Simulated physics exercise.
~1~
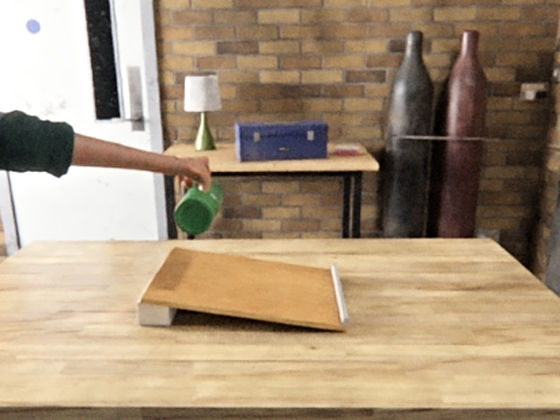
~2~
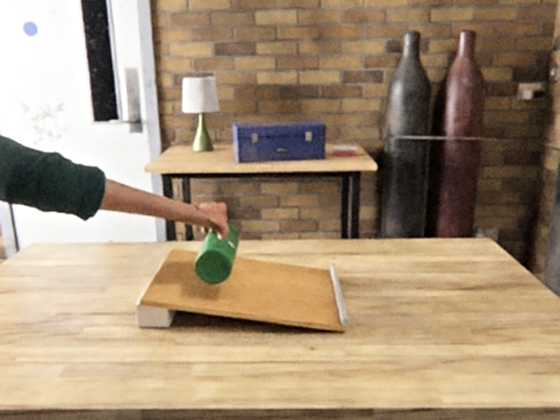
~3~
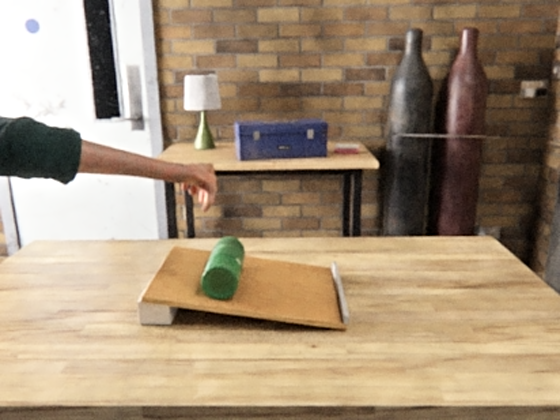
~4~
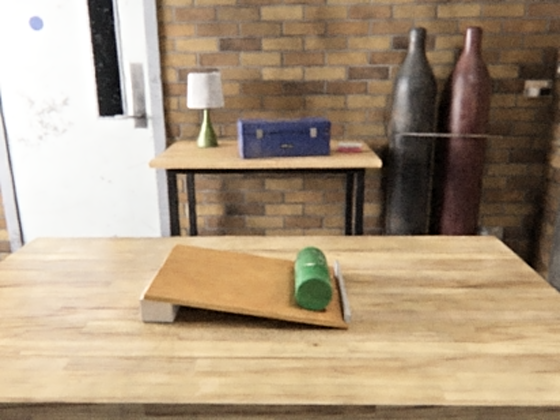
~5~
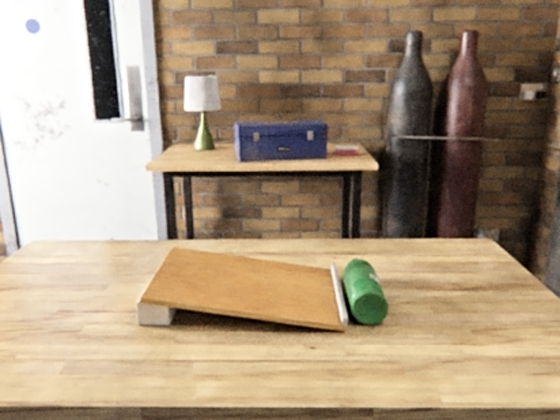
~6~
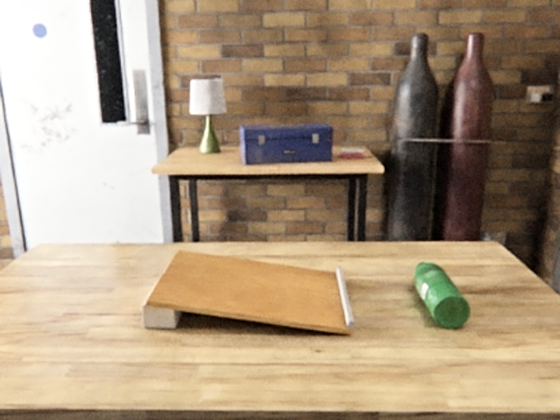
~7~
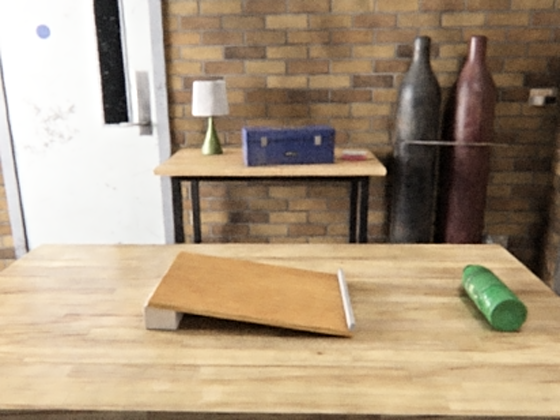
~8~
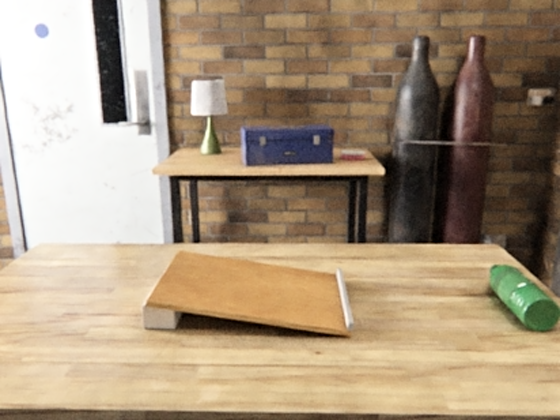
At first, a hand reaches in from the left, holding a green bottle above a tilted wooden board that rests on a block on a table. The hand lowers the bottle on its side onto the upper part of the slope, then lets go and draws back. The bottle rolls down the board to the right, nearing the pale strip at the lower edge. It passes over that edge onto the tabletop and keeps rolling right, turning at an angle as it goes. Finally, it lies on its side near the table's right end, well clear of the board, which has stayed in place.
